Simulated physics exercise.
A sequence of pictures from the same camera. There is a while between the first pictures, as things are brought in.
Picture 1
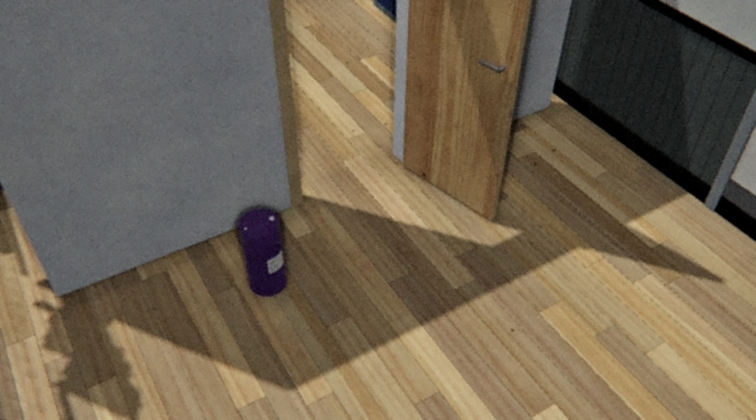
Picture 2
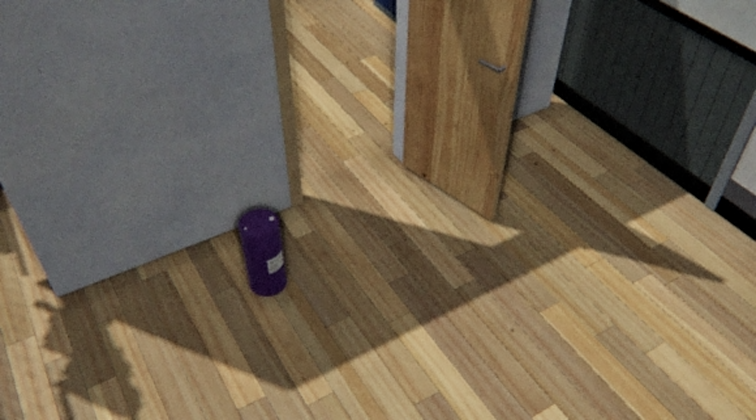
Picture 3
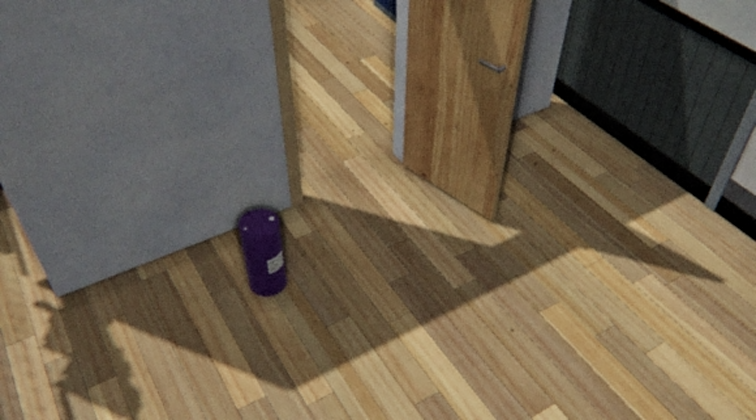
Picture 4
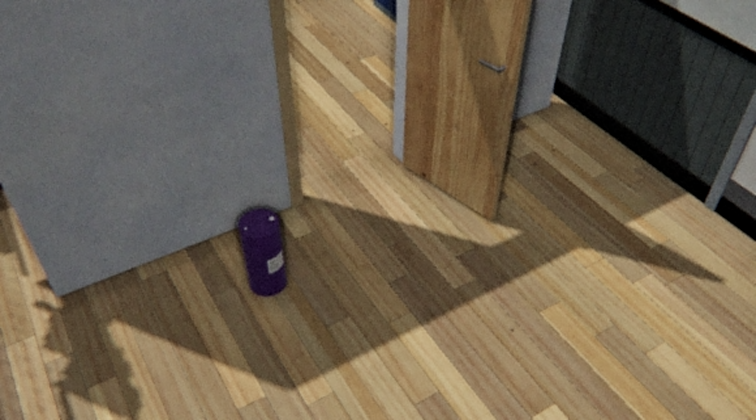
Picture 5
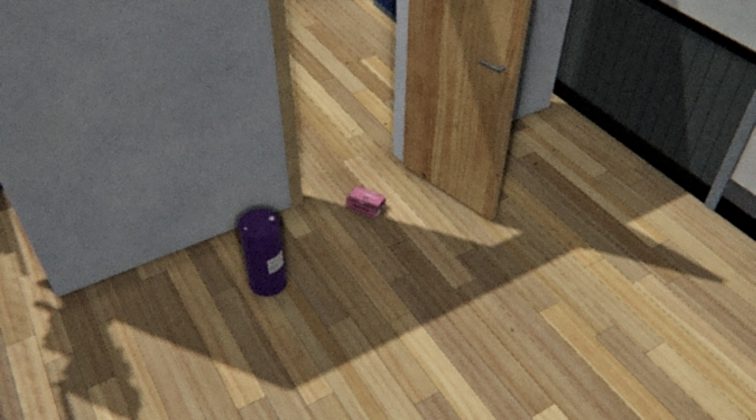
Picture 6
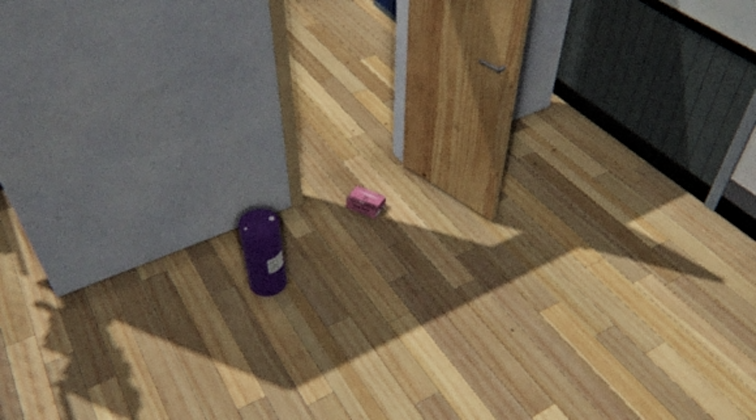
In a wood-floored room, a pink box appears by the open door near a purple canister.
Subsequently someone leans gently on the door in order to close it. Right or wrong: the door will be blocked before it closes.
Wrong.
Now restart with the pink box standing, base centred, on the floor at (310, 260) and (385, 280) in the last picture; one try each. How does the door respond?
So the first time it completes its arc, and the second time it completes its arc.
Then, 1.10 s on from there, door 71° open.
Then, 2.10 s on from there, door 31° open; pink box shifted a little near (352, 199).
Then, 2.60 s on from there, door 11° open; pink box shifted about its own width near (334, 186).
In the end, door 0° open; moved from the start, pink box; purple canister unmoved. At the end, from the last picture's camera, pink box near (326, 176).
